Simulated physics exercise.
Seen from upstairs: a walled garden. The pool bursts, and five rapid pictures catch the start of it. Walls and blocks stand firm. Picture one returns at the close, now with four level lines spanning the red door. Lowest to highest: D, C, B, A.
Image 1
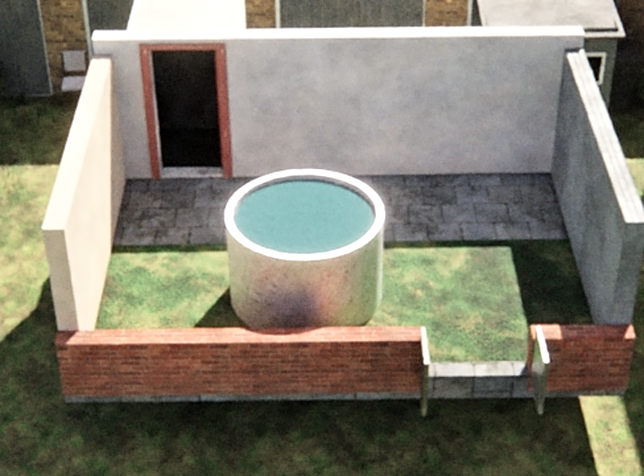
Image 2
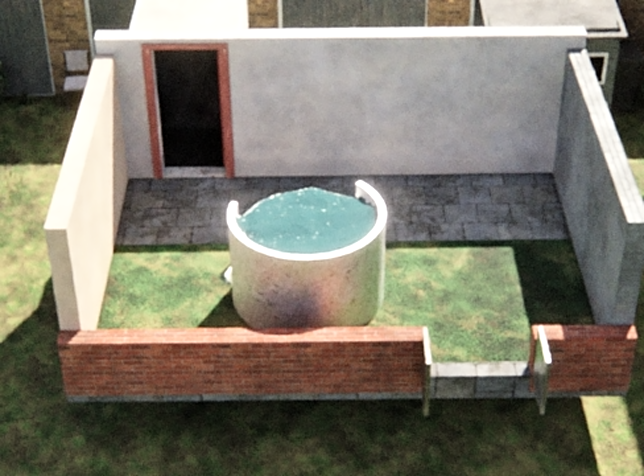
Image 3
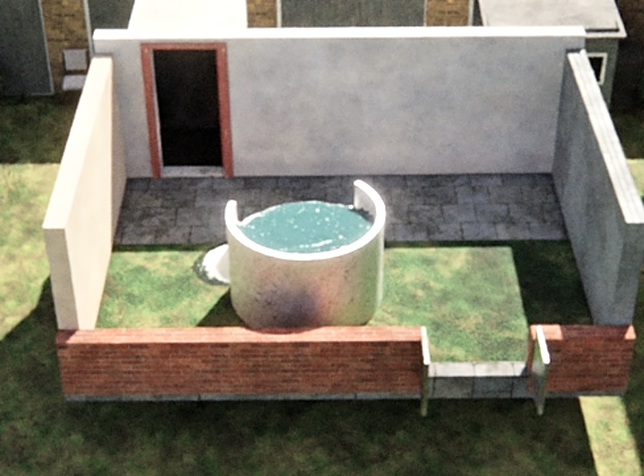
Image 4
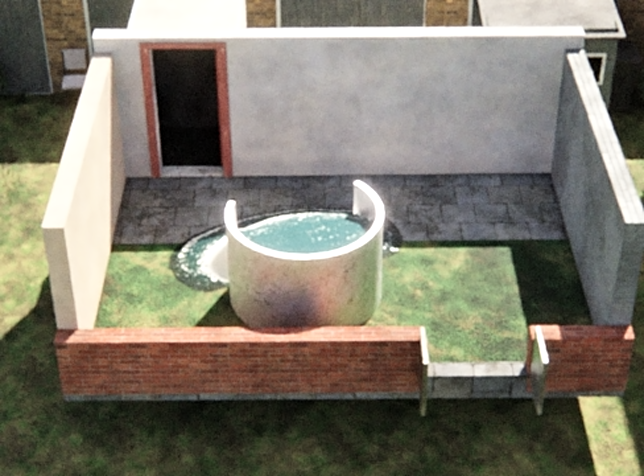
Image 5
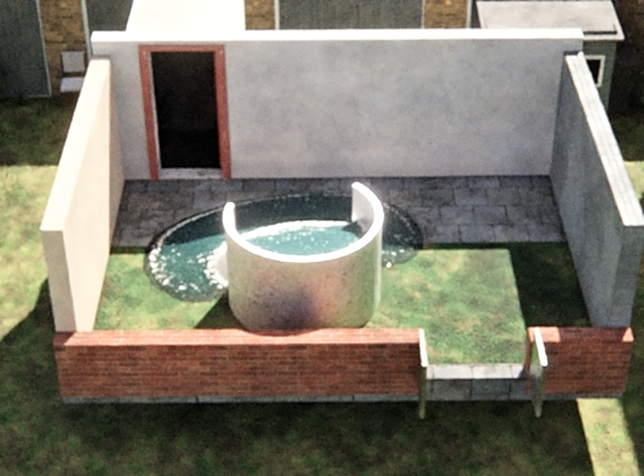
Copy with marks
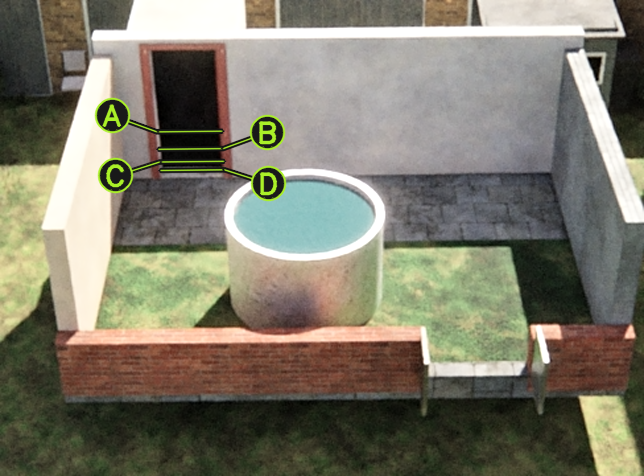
In a walled garden, a round pool's back wall opens and water spreads across the ground.
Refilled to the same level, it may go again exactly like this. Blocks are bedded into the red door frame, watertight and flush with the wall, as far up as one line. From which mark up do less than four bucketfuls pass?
Mark B.
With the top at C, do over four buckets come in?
Yes, it does.
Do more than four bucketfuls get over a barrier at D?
Yes.
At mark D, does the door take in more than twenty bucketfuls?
Yes, it does.
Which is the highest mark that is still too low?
C.
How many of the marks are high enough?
Two of them.
In lime, A at (189, 131); B at (190, 148); C at (191, 161); D at (192, 170); from the bottom up D, C, B, A.
For mark A, nothing gets over.
For mark B, a bucket or two gets in.
For mark C, about 12 bucketfuls get in.
For mark D, dozens of bucketfuls pour in.
